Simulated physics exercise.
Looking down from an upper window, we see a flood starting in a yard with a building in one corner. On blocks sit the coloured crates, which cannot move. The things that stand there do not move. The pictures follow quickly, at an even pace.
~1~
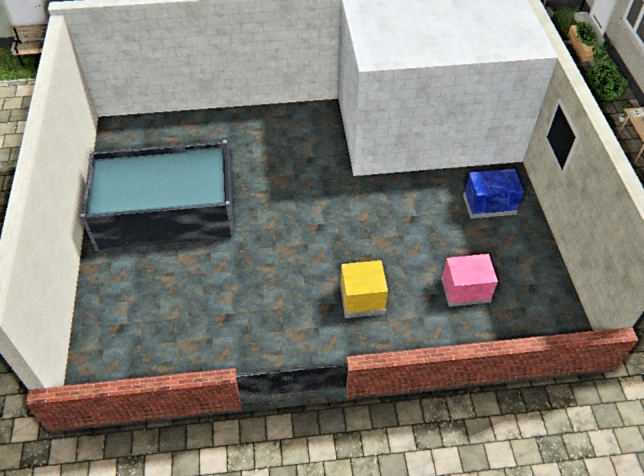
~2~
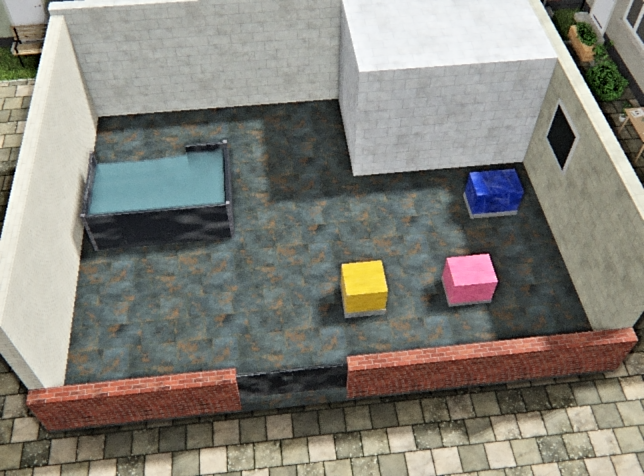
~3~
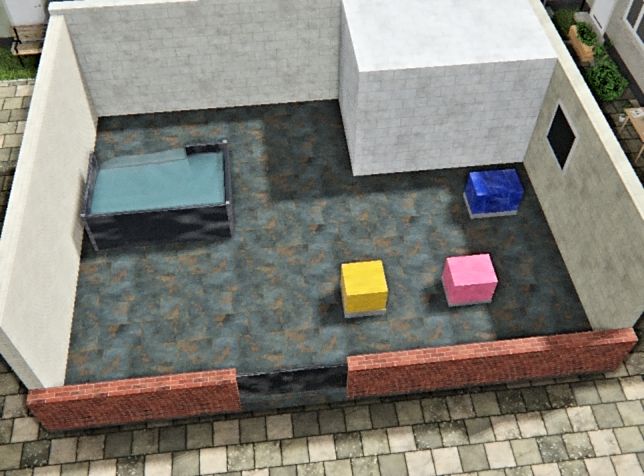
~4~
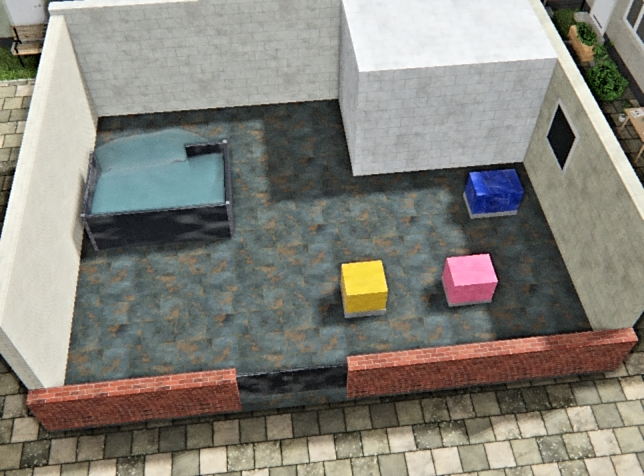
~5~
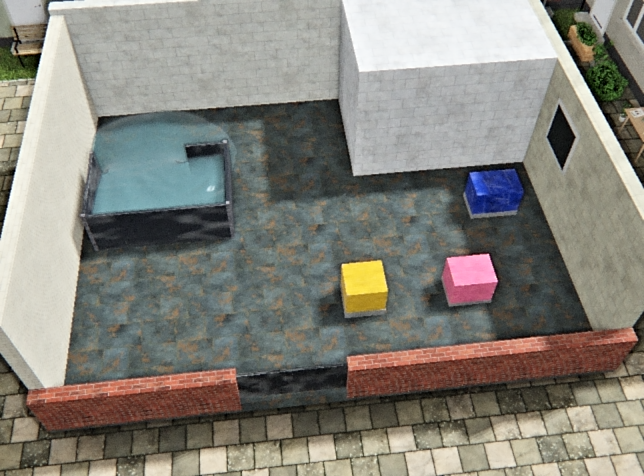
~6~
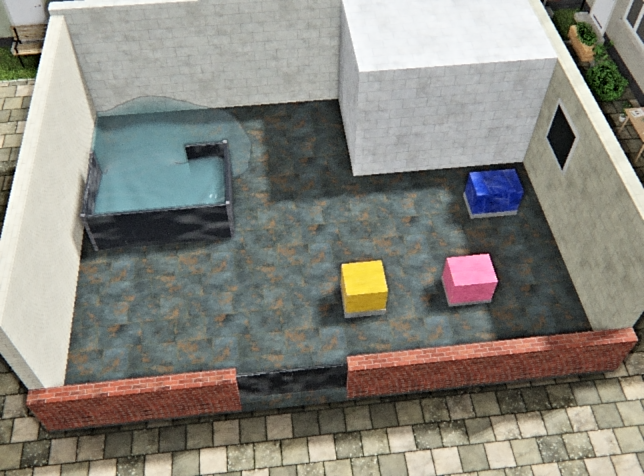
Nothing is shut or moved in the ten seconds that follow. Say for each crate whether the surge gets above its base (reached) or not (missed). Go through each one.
Pink crate: Reached; blue crate: Missed; yellow crate: Reached.
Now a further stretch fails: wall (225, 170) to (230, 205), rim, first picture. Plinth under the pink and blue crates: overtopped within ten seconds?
Note - pink crate is overtopped; blue crate is overtopped.
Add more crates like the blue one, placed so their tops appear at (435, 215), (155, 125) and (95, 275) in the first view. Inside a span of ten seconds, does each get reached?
So, in the order given: Flooded, flooded, flooded.
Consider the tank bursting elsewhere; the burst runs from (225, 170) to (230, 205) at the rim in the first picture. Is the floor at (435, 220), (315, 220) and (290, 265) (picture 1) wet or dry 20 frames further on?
Spot one inundated, spot two inundated, spot three inundated.
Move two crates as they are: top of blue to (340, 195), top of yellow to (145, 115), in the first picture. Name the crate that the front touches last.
Answer: The crate marked pink.
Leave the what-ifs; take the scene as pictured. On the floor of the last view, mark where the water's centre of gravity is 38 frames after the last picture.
I'd say near (248, 201).
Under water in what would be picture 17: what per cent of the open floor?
20 %, roughly.
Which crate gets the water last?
Looks like the blue-painted one to me.
A moment on, water covers 15 % of the floor; the pink crate not reached, the blue crate not reached, the yellow crate not reached.
Next, water covers 20 % of the floor; the pink crate not reached, the blue crate not reached, the yellow crate not reached.
Then, water covers 40 % of the floor; the pink crate not reached, the blue crate not reached, the yellow crate not reached.
Later, water covers 80 % of the floor; the pink crate water round its plinth, the blue crate water round its plinth, the yellow crate water round its plinth.
In the end, water covers 95 % of the floor; the pink crate was topped, the blue crate stayed above the water, the yellow crate was topped.
